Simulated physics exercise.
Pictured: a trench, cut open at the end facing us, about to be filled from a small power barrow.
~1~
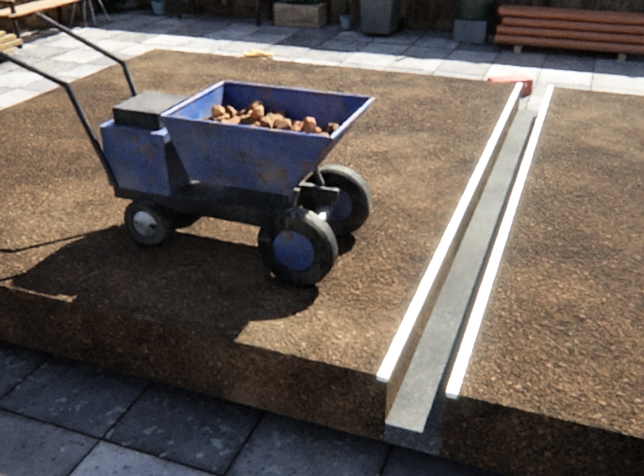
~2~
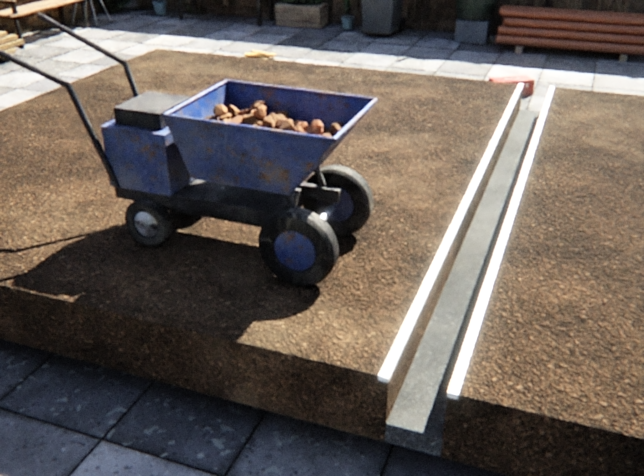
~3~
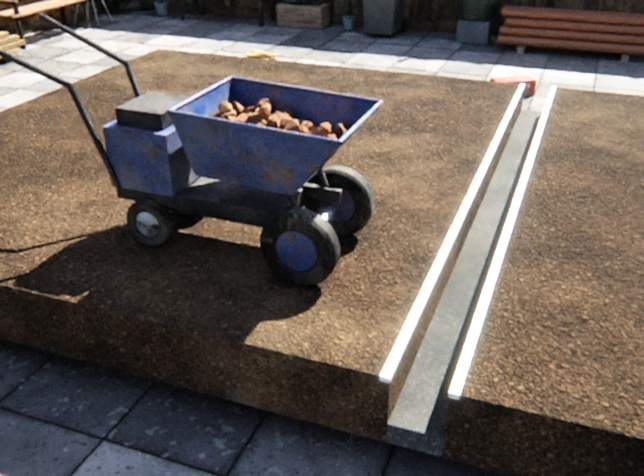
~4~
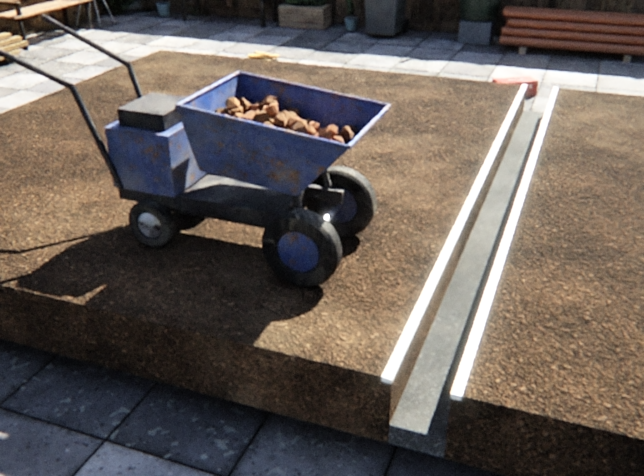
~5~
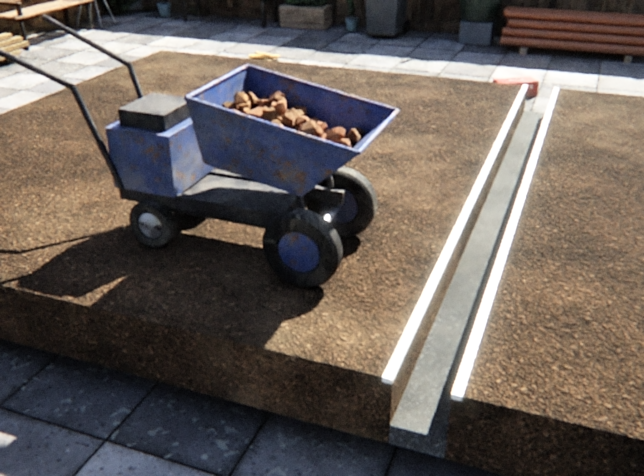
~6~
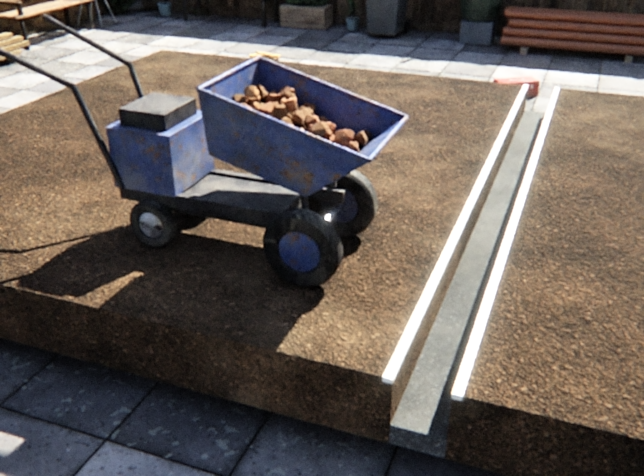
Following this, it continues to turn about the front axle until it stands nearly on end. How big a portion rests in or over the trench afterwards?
A majority of it.
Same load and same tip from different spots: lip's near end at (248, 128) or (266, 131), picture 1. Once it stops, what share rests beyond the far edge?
Roughly 0 and 0 %.
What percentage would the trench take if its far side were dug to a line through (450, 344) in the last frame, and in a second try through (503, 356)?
You'd get 50 in a hundred the first time and 100 in a hundred the second.
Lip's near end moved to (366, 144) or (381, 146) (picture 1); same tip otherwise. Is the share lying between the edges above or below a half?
Stop 1: Short of half. Stop 2: Short of half.
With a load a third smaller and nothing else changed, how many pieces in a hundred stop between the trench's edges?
Roughly 100 %.
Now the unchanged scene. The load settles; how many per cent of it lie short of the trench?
Estimate: Around 0 per cent.
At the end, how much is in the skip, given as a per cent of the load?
About 5 per cent.
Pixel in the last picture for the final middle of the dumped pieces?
Last view, centre at rest - approx. (462, 305).
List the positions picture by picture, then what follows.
In the first frame, lip of the skip near (331, 139), level; top of the load near (256, 128), clay clods; first edge of the trench near (403, 333); far edge near (467, 347), the trench under half as wide as the skip, and about as deep as wide.
In the second frame, lip of the skip near (333, 140), level; top of the load near (258, 128).
In the third frame, lip of the skip near (339, 143), tipped barely; top of the load near (263, 126).
In the fourth frame, lip of the skip near (348, 147), tipped a little; top of the load near (257, 116).
In the fifth frame, lip of the skip near (358, 153), tipped a little; top of the load near (265, 112).
In the sixth frame, lip of the skip near (369, 160), tipped clearly; top of the load near (255, 108); first edge of the trench near (408, 335); far edge near (472, 349).
Shortly afterwards, skip tipped steeply; the whole lot in the skip.
Next, skip tipped right over; the bulk in the skip; near a quarter in or heaped over the trench; only a few falling.
Some moments later, skip tipped right over; a little in the skip; the bulk in or heaped over the trench; a little beyond it.
In the end, skip tipped right over; a little in the skip; the bulk in or heaped over the trench; a little beyond it.
